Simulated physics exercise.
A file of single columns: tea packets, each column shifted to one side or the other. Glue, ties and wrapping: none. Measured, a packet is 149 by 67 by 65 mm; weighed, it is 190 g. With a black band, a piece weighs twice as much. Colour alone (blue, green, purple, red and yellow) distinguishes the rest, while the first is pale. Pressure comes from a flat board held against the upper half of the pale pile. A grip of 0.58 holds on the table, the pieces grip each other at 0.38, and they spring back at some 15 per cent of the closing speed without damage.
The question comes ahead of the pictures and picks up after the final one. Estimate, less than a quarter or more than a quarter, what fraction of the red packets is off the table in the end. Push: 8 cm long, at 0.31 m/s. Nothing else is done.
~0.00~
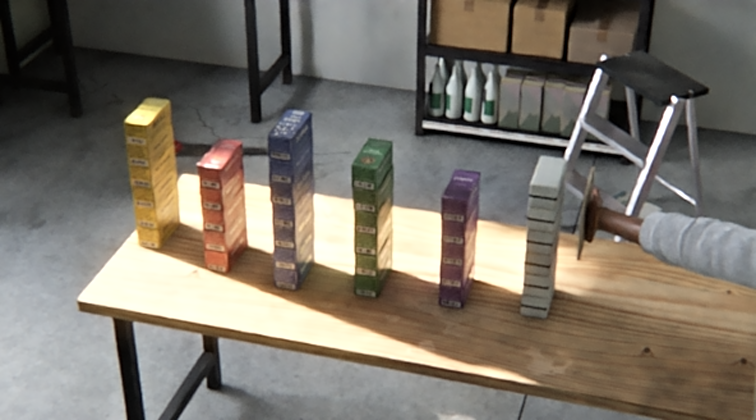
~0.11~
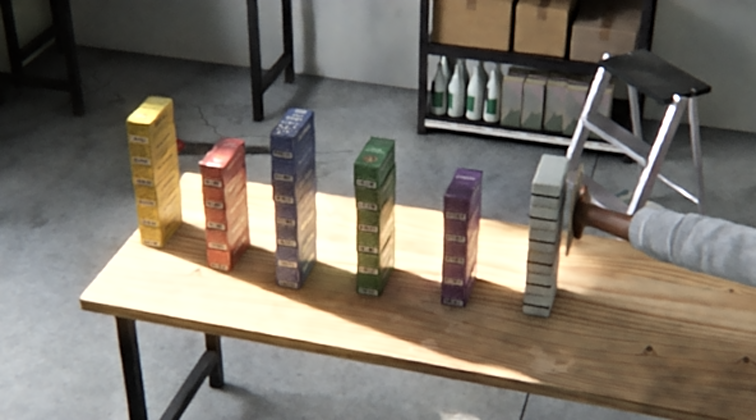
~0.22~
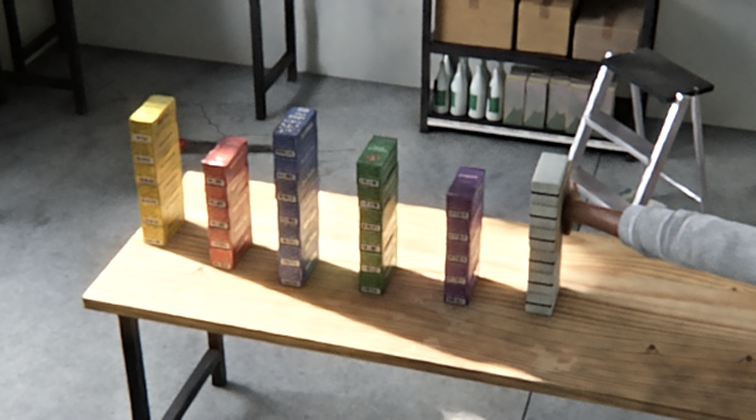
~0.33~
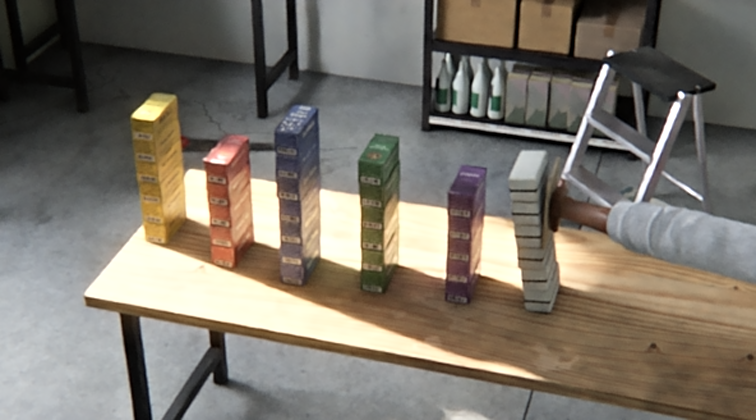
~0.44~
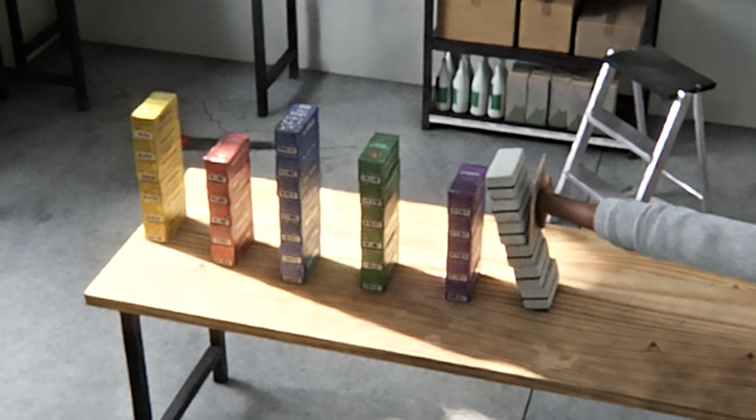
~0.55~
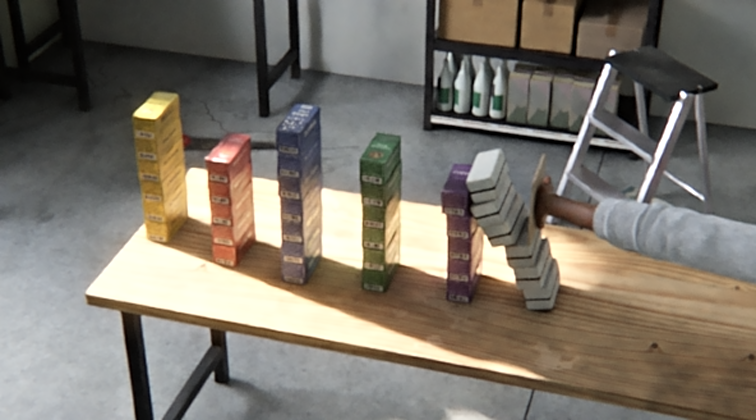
The fraction off the table in the end is over a quarter.
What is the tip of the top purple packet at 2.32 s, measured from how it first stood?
Around 70° from its start.
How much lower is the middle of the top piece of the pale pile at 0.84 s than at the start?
Some 18 centimetres.
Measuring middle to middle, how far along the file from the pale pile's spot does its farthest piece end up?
Roughly 32 centimetres.
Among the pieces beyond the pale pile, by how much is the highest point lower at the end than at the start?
Roughly 25 centimetres.
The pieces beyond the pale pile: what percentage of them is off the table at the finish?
30 per cent.
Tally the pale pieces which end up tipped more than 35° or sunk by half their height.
That happens to 5 of them.
Around 0.84 s, 3 of the pale pile down; none of the 5 red packets off the table (0 of 29 in all colours); top red packet unmoved; top purple packet tipped 8°, 44 mm lower.
Around 1.44 s, 3 of the pale pile down; none of the 5 red packets off the table (0 of 29 in all colours); top red packet displaced 29 mm; top purple packet tipped 60°, 18 cm lower.
Around 1.86 s, 5 of the pale pile down; none of the 5 red packets off the table (0 of 29 in all colours); top red packet tipped 62°, 12 cm lower; top purple packet tipped 72°, 19 cm lower.
Around 2.32 s, 5 of the pale pile down; 2 of the 5 red packets off the table (8 of 29 in all colours); top red packet upside down; top yellow packet upside down.
Finally (2.7 s), 5 of the pale pile down; 2 of the 5 red packets off the table (9 of 29 in all colours); top red packet upside down; top yellow packet on its side. That is 40 per cent.
